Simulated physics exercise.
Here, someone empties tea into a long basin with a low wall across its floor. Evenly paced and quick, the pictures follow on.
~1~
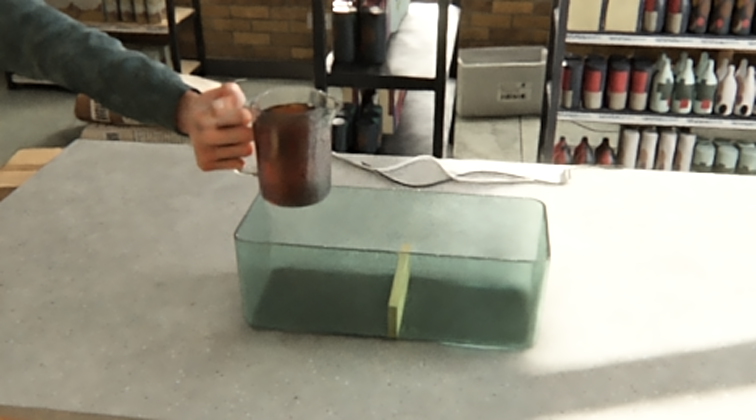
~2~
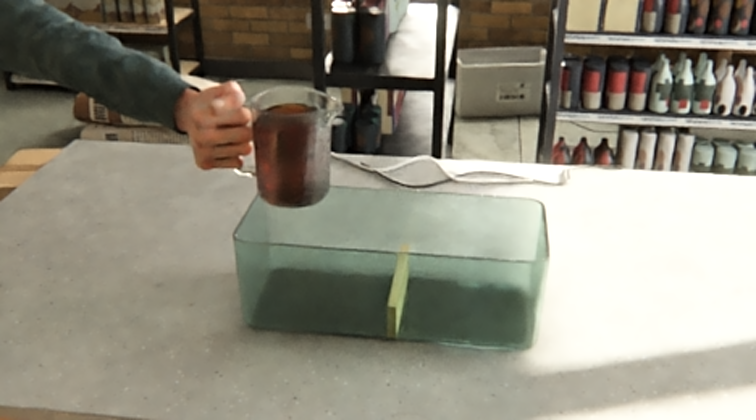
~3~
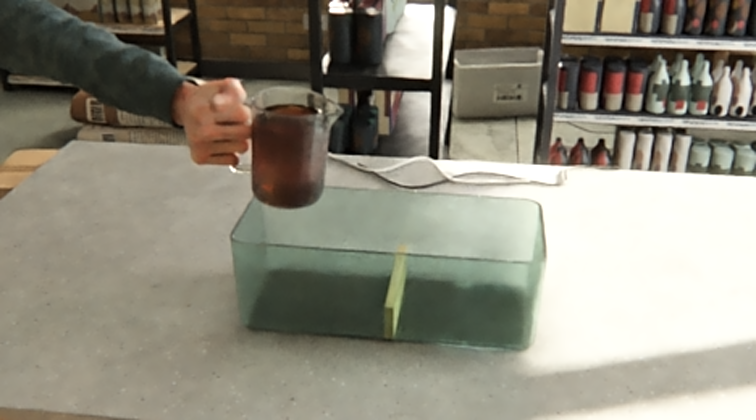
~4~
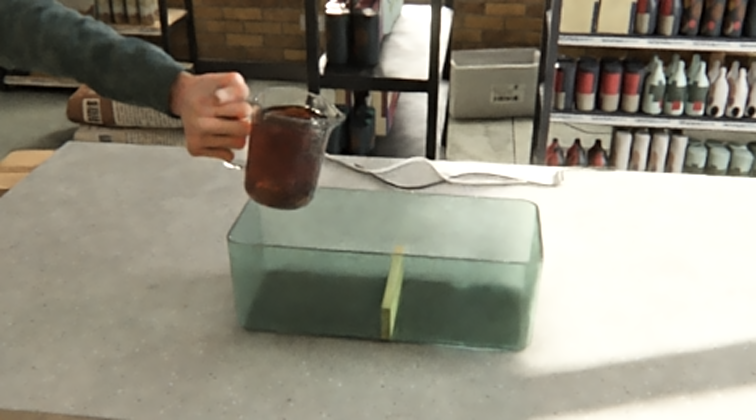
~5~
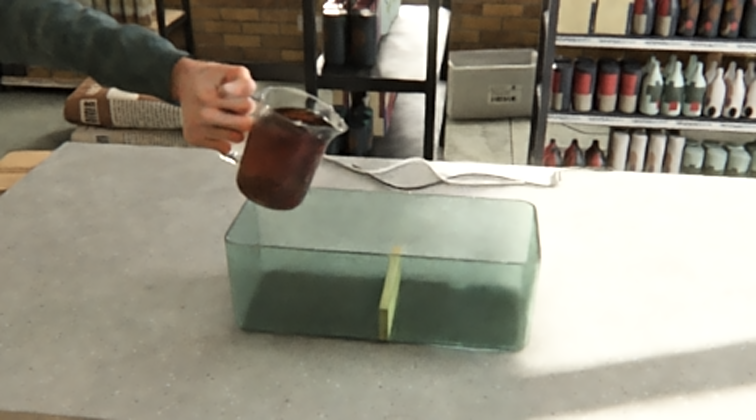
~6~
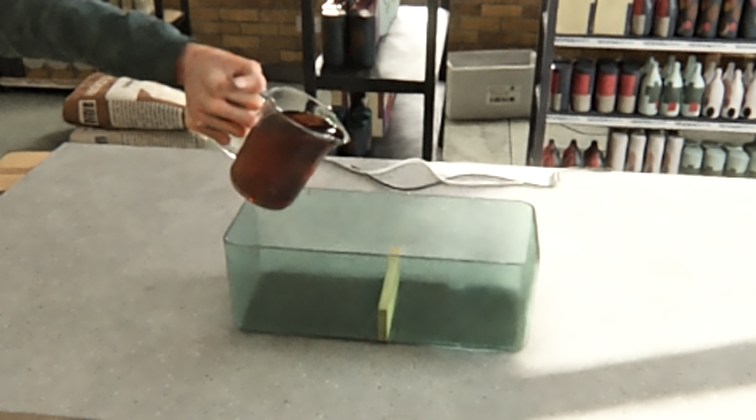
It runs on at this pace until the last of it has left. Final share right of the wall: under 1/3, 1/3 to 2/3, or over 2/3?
1/3 to 2/3.
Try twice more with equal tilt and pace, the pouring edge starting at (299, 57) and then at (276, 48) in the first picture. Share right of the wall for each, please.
First try 5 %, second try 5 %.
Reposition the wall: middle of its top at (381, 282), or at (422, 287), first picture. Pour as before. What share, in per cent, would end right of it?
Around 90 per cent for the first, around 10 per cent for the second.
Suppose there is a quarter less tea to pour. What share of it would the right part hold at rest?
About 30 percent.
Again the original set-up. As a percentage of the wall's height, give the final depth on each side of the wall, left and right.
The left reads 20 in a hundred and the right 20 in a hundred.
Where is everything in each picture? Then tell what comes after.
The first frame shows tilt 0°; pouring edge (343, 105); surface from (257, 112) to (331, 116); the long basin's rim runs from (249, 211) to (548, 230); the wall's top is at (400, 274).
The second frame shows tilt 1°; pouring edge (343, 106); surface from (258, 112) to (330, 117).
The third frame shows tilt 6°; pouring edge (343, 111); surface from (258, 111) to (329, 119).
The fourth frame shows tilt 12°; pouring edge (345, 118); surface from (258, 112) to (330, 122).
The fifth frame shows tilt 21°; pouring edge (347, 128); surface from (254, 124) to (336, 125).
The sixth frame shows tilt 31°; pouring edge (350, 140); surface from (249, 135) to (344, 130).
A moment on, the jug is tipped on its side and 67 per cent is still to pour, 7 is left of the wall and 10 right of it.
Next, the jug is tipped on its side and 29 per cent is still to pour, 30 is left of the wall and 30 right of it.
Then the jug is tipped on its side and 10 per cent is still to pour, 39 is left of the wall and 47 right of it.
Later the jug is tipped on its side and 3 per cent is still to pour, 47 is left of the wall and 48 right of it.
At rest 51 per cent lies left of the wall, 48 right of it and 1 outside.
